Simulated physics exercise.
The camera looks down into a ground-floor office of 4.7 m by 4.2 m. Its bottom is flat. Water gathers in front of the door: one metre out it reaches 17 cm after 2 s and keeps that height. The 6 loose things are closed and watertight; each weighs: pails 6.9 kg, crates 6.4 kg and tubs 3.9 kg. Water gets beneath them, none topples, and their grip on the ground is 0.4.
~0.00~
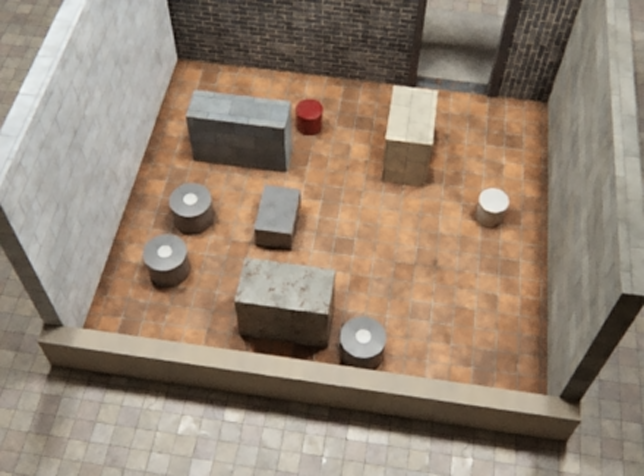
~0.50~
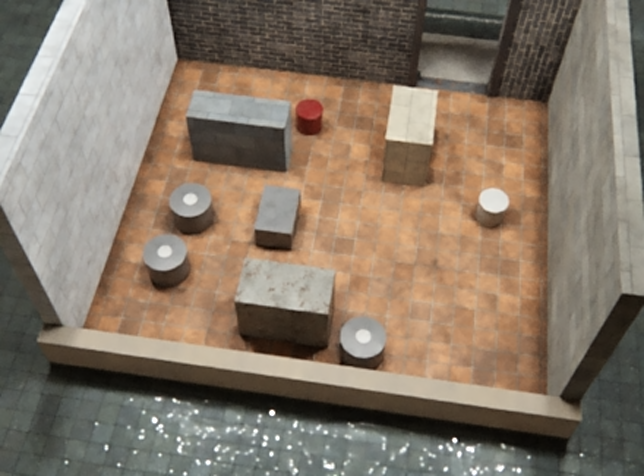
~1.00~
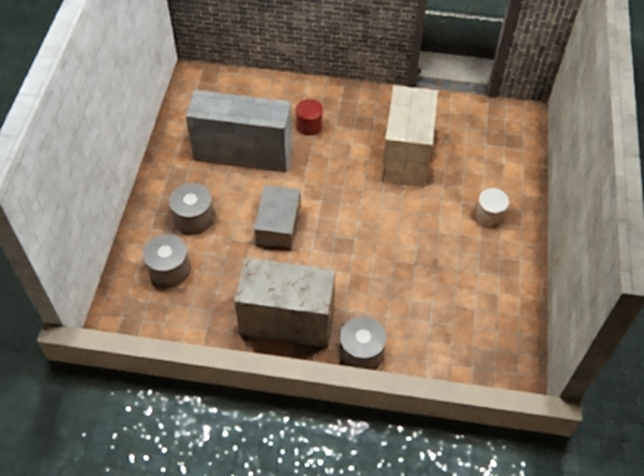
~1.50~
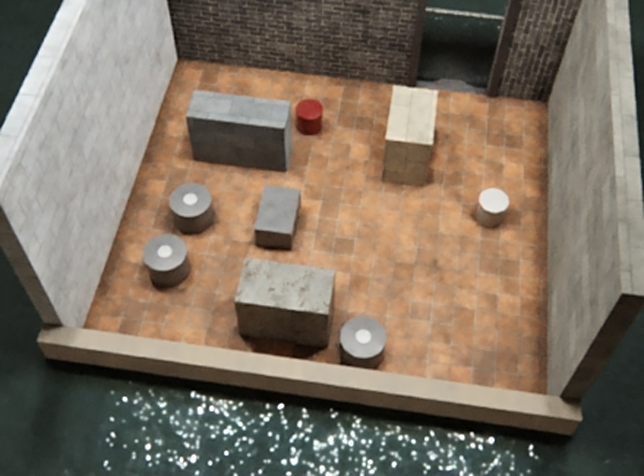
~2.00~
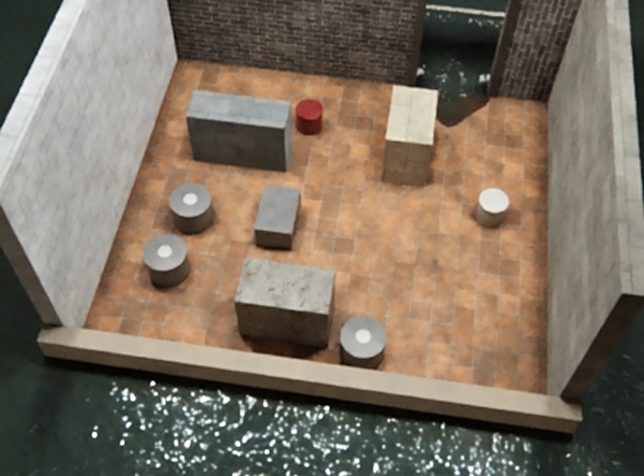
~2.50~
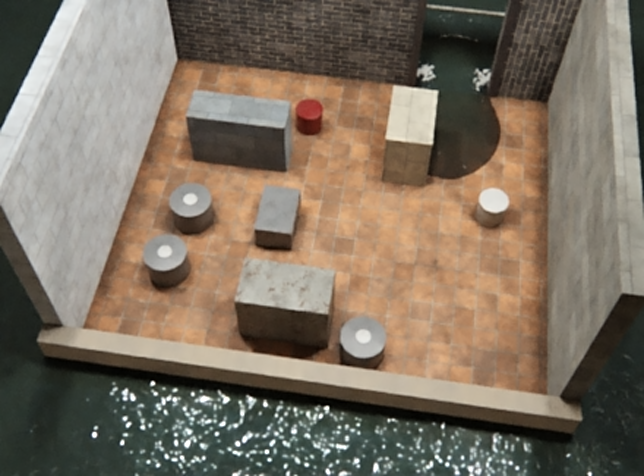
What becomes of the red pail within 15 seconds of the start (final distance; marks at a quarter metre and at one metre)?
Red pail stays put.
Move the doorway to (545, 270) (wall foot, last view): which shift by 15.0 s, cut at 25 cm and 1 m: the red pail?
Then the red pail barely shifts.
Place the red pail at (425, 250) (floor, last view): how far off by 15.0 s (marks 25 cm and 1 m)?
It holds its place.
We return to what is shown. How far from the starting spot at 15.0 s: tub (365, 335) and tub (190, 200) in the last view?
In turn: 30 cm, 60 cm.
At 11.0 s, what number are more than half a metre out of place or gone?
1 of them.
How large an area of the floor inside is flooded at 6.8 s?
Roughly 13 m2.
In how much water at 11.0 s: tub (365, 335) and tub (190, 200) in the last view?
Roughly 7 and 3 cm.
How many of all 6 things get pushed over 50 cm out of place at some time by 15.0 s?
3 of them.
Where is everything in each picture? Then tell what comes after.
The first frame shows the red pail at (309, 109), on the bottom; water covers 0.0 m2; 0 of 6 have shifted.
The second frame shows the red pail at (309, 109), on the bottom; water covers 0.0 m2; 0 of 6 have shifted.
The third frame shows the red pail at (309, 109), on the bottom; 0.0 m2 under water; 0 of 6 have shifted.
The fourth frame shows the red pail at (309, 109) rests on the ground; 0.0 m2 under water; 0 of 6 have shifted.
The fifth frame shows the red pail at (309, 109) rests on the ground; 0.3 m2 under water; 0 of 6 have shifted.
The sixth frame shows the red pail at (309, 109) rests on the ground; water covers 1.2 m2; 0 of 6 have shifted.
After 3.5 s the red pail is near (309, 109), 0.0 m from its start, aground; 0 afloat.
After 6.8 s the red pail is near (309, 109), 0.0 m from its start, aground; 1 afloat.
After 11.0 s the red pail is near (309, 109), 0.0 m from its start, aground; 5 afloat.
After 15.0 s the red pail is near (309, 109), 0.0 m from its start, aground; 5 afloat.
